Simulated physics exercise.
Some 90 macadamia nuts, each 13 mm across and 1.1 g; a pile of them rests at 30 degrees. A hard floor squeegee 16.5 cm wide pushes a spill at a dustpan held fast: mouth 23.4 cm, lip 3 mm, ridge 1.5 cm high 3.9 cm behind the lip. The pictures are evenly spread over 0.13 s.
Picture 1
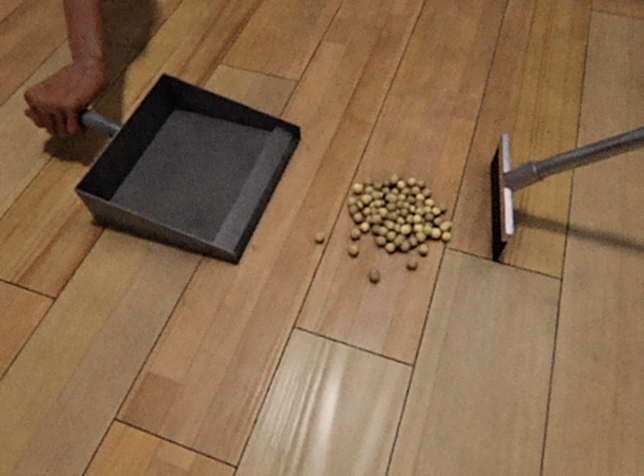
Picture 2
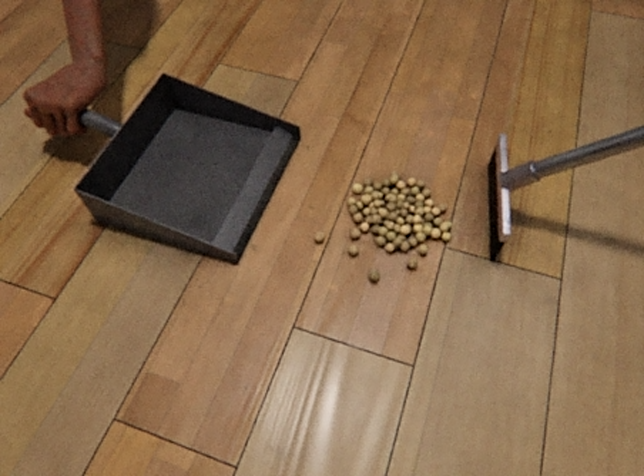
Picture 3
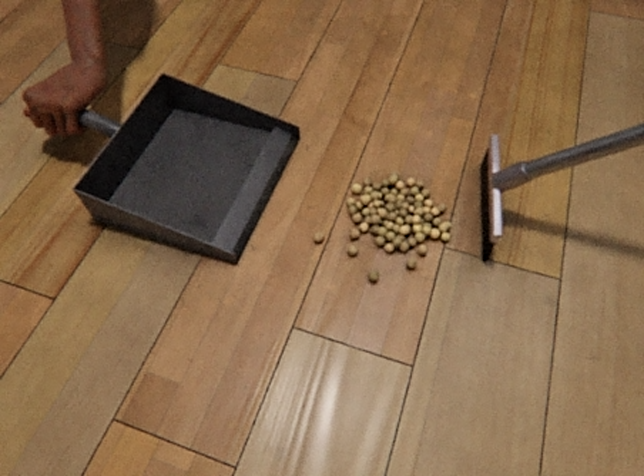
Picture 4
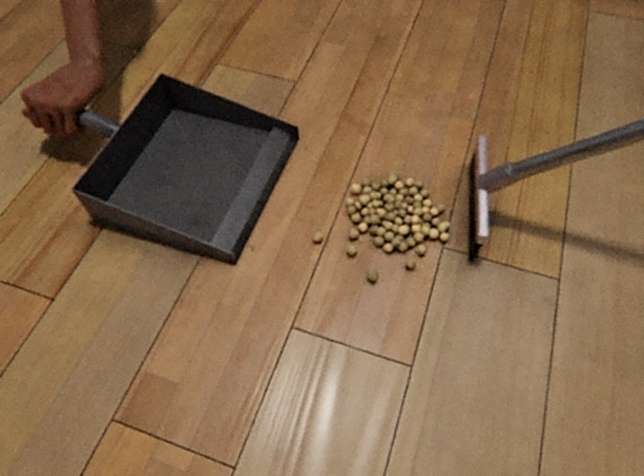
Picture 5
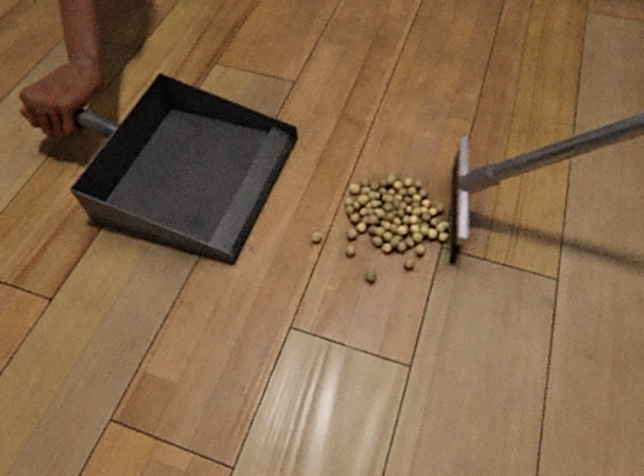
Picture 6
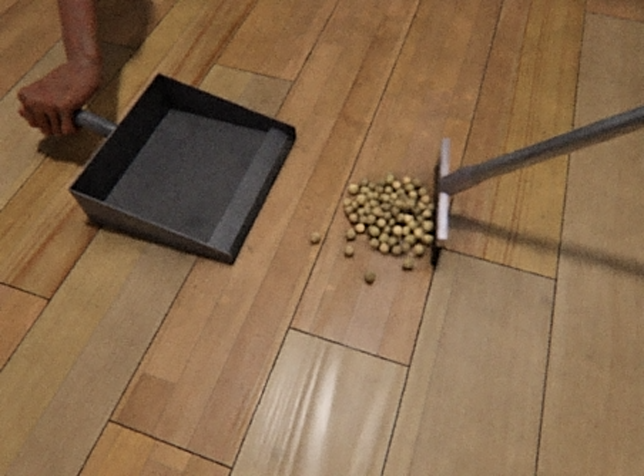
On a wood plank floor, a hand at the left holds a dark dustpan still, with a pile of small round nuts lying between it and a squeegee at the right. The squeegee slides slowly left across the bare boards, then meets the pile's right edge and presses the nearest nuts leftward slightly.
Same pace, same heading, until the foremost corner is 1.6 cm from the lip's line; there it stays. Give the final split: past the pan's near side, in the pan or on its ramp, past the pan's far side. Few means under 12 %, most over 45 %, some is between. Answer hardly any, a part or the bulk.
Near side a part, pan a part, far side hardly any.
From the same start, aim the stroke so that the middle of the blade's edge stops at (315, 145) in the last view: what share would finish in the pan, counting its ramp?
About 10 per cent.
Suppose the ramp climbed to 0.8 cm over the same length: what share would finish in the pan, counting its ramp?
It would be near 40 per cent.
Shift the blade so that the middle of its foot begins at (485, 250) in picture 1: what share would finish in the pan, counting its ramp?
Some 15 per cent.
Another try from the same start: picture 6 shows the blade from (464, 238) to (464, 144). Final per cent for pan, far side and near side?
Pan 25, far 5, near 10.
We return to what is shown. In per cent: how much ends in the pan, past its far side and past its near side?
Near side 15; pan 25; far side 5.
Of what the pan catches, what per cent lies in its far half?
About 30 per cent.
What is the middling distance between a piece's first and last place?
Roughly 20 cm.
Then, 0.13 s after the last picture, middle of the blade 13 cm from the lip; 0 % over the lip, far side 5 %, near side 0 %.
Then, 0.22 s after the last picture, middle of the blade 5 cm from the lip; 5 % over the lip, far side 5 %, near side 10 %.
Then, 0.44 s after the last picture, middle of the blade 3 cm from the lip; 40 % over the lip, far side 5 %, near side 15 %.
In the end, near side 15 %, pan 25 %, far side 5 %, in front of the lip or behind the blade 50 %.
